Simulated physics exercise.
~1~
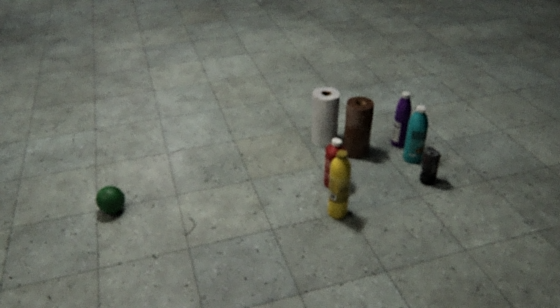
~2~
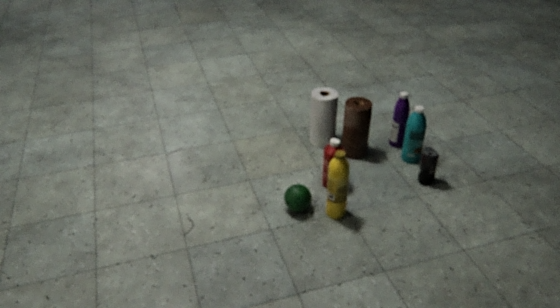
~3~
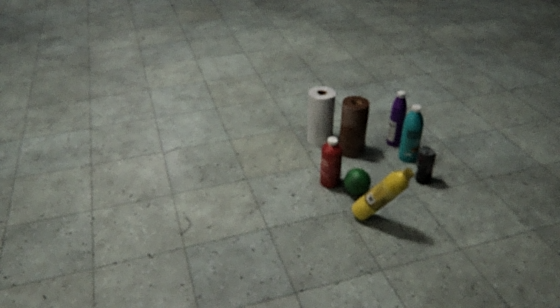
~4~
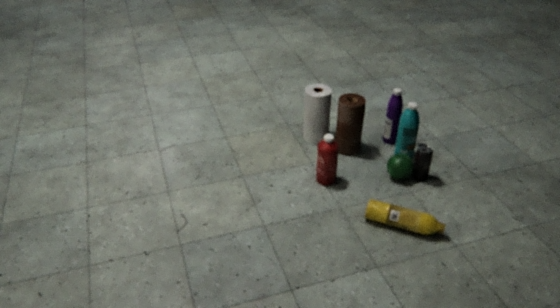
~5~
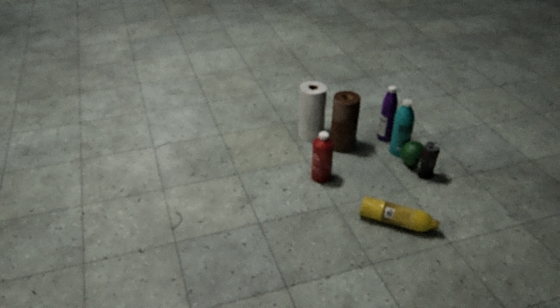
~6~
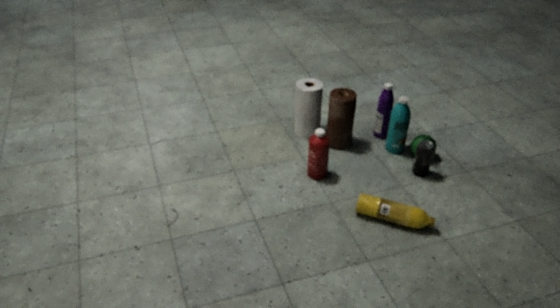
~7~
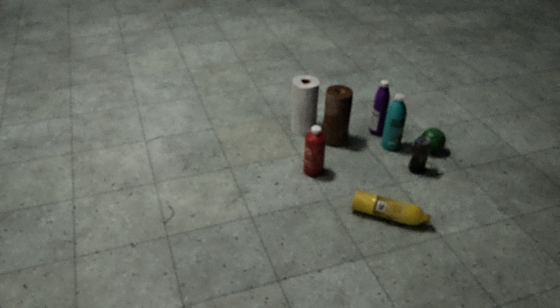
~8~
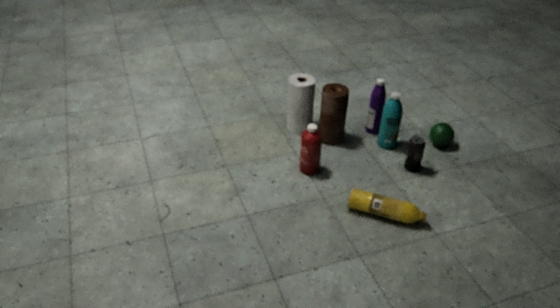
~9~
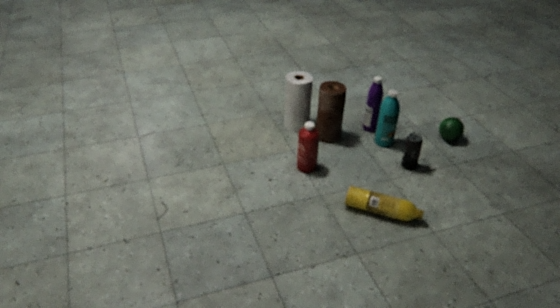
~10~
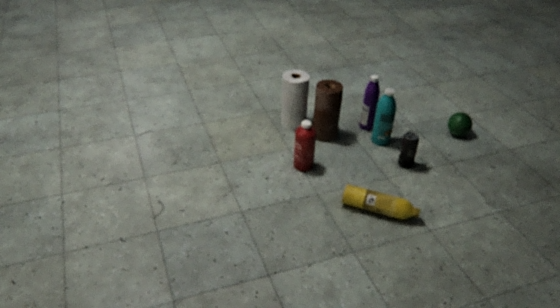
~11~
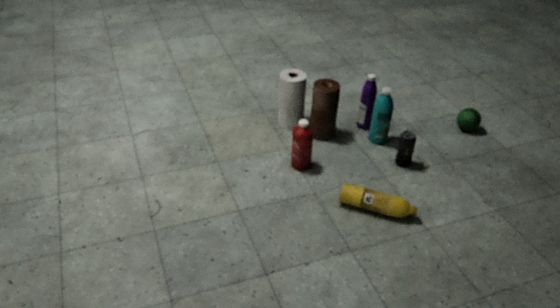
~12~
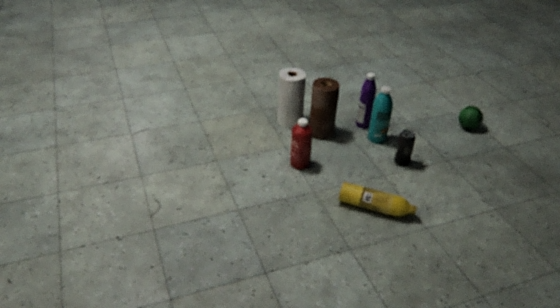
A green ball rolled right across the tiled floor and knocked over a yellow bottle, then brushed past the small black can and slowed to a stop beyond the group, leaving the yellow bottle lying down and everything else standing.
